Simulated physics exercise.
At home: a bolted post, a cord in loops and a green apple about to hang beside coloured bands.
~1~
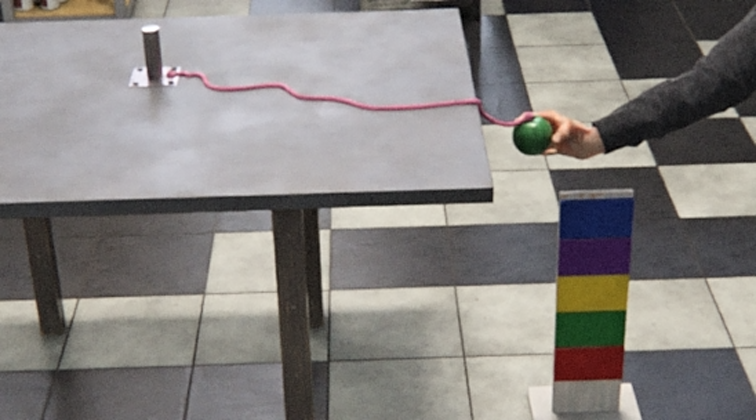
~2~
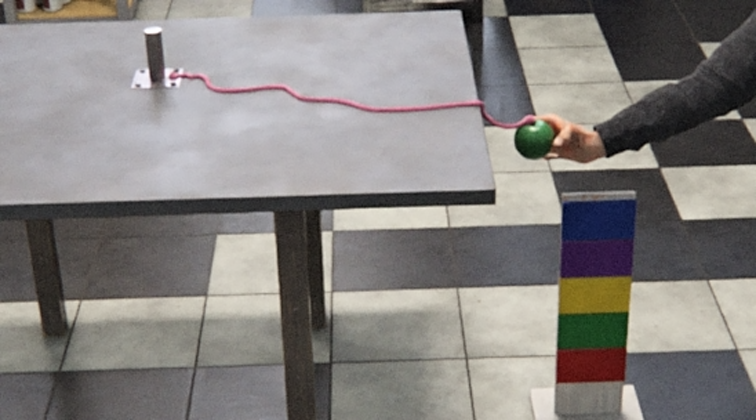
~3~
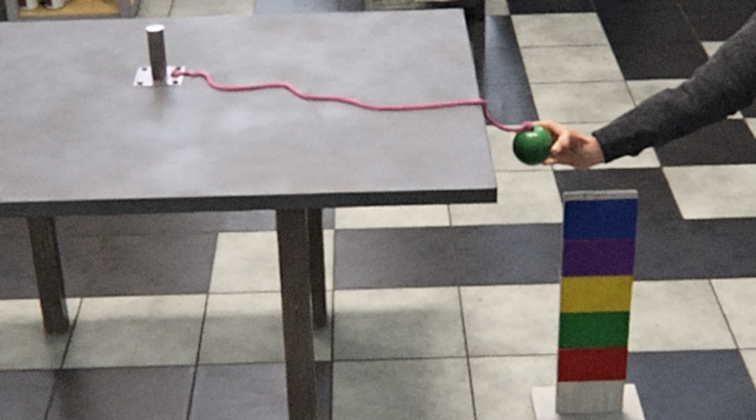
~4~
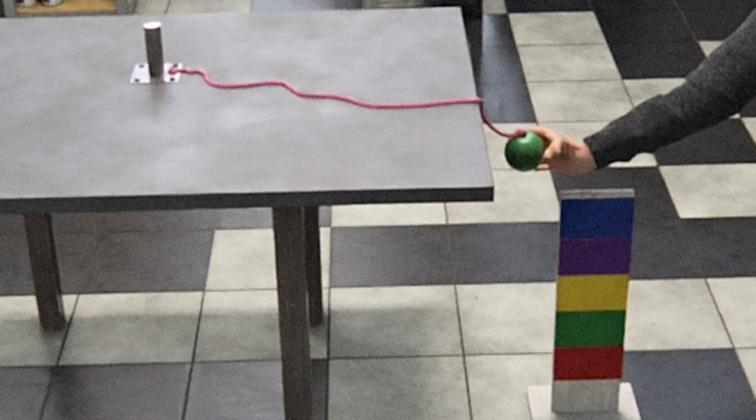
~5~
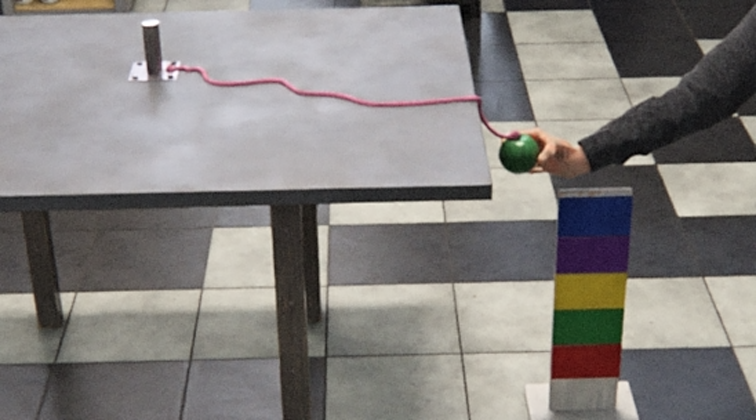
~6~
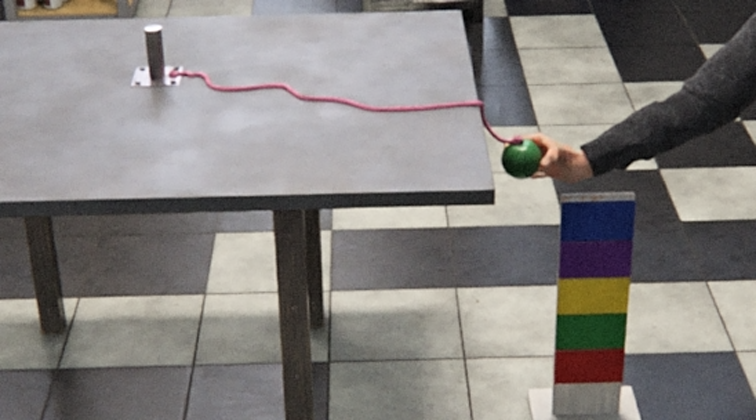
On a grey table in a room with a black-and-white checkered floor, a wavy pink cord runs from a metal post to a green ball-like object held past the right edge. The hand slowly lowers the object slightly and shifts it left, beside an upright striped with coloured bands.
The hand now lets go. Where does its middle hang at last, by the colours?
Its middle rests at the blue band.
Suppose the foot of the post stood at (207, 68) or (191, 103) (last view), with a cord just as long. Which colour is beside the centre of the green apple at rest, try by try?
Try by try: Purple; purple.
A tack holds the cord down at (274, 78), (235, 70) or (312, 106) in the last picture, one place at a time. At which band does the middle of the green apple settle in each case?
In that order: Blue; blue; above them all.
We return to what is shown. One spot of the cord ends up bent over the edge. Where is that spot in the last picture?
The one at (437, 107).
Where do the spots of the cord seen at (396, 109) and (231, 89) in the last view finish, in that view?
About (442, 94), and the other about (257, 82).
Early on, apple near (516, 218); level with blue.
Midway, apple near (464, 223); level with blue.
Near the end, apple near (486, 221); level with blue.
Finally, apple near (475, 221); level with blue. The blue one.
